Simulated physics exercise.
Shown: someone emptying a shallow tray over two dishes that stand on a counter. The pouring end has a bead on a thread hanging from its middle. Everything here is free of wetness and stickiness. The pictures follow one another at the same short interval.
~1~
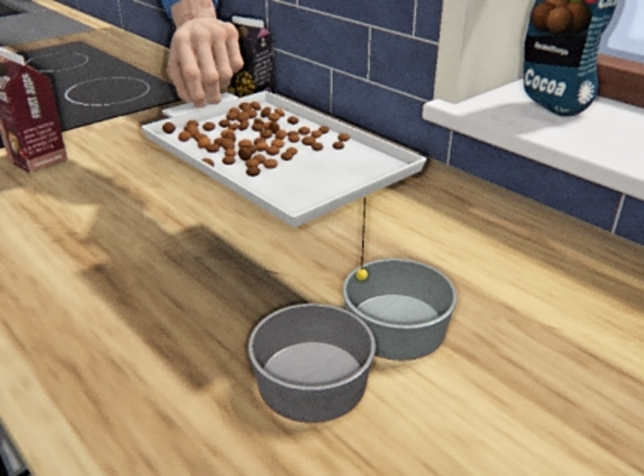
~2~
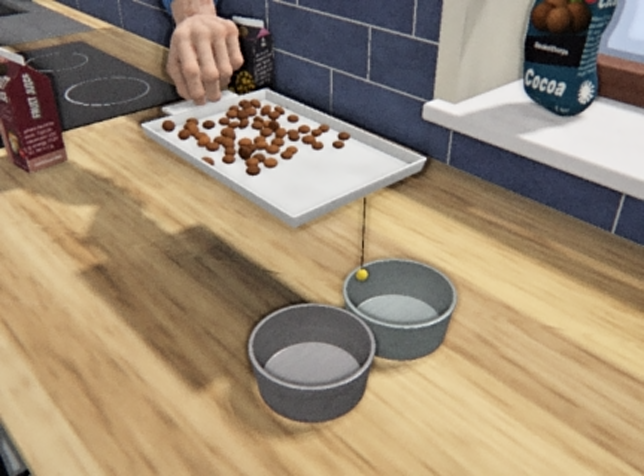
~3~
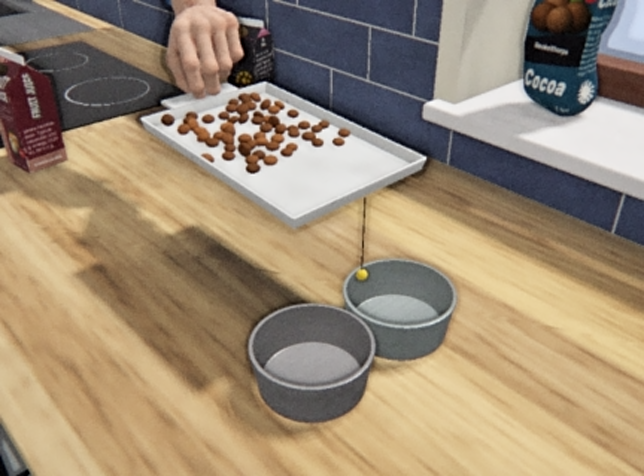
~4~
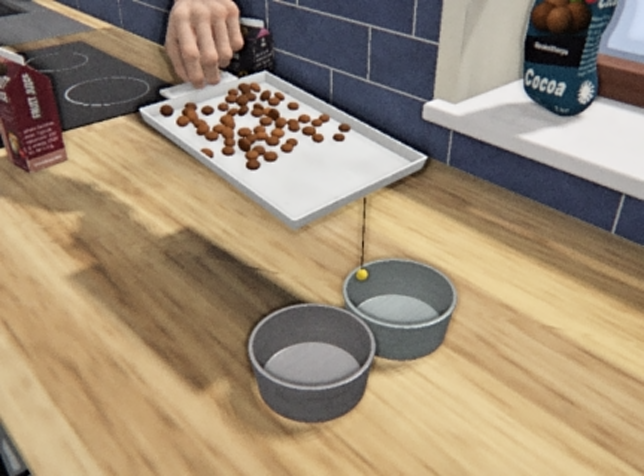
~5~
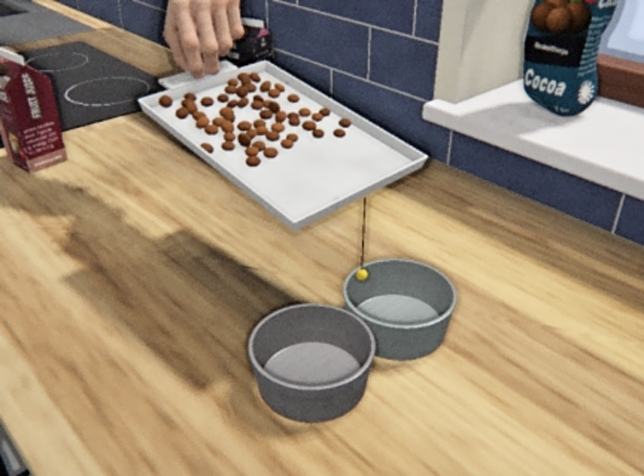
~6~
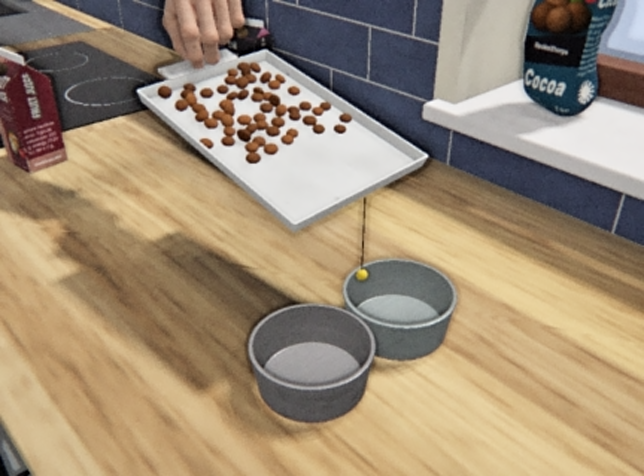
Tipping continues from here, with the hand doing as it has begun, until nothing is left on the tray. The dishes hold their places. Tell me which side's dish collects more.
The dish on the left is going to receive more.
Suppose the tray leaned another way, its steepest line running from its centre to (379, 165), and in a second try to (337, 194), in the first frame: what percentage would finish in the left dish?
0 % then 40 %, roughly.
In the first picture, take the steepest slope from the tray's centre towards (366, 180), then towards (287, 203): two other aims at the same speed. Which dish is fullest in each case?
The first try: The dish on the right. The second: The left dish.
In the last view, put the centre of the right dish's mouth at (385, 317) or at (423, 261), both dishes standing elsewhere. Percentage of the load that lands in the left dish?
Roughly 30 per cent, and 70 per cent.
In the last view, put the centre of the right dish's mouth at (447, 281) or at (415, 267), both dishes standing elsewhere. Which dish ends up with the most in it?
Place 1 - the dish at left; place 2 - the dish at left.
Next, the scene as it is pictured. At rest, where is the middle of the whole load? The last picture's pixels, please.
Once it all stops, the middle lies near (329, 370).
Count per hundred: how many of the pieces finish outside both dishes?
I'd say around 20 per cent.
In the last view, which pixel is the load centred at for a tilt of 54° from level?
At about (319, 194).
Soon after the last picture, tray tipped steeply; most on the tray; a small part in the air.
A little later, tray tipped right over; about half on the tray; about a quarter in the left dish; a small part in the right dish; a small part outside both; about a quarter in the air.
Later still, tray tipped past a quarter turn; about two thirds in the left dish; a small part in the right dish; a small part outside both.
At rest, tray tipped past a quarter turn; about two thirds in the left dish; a small part in the right dish; a small part outside both.
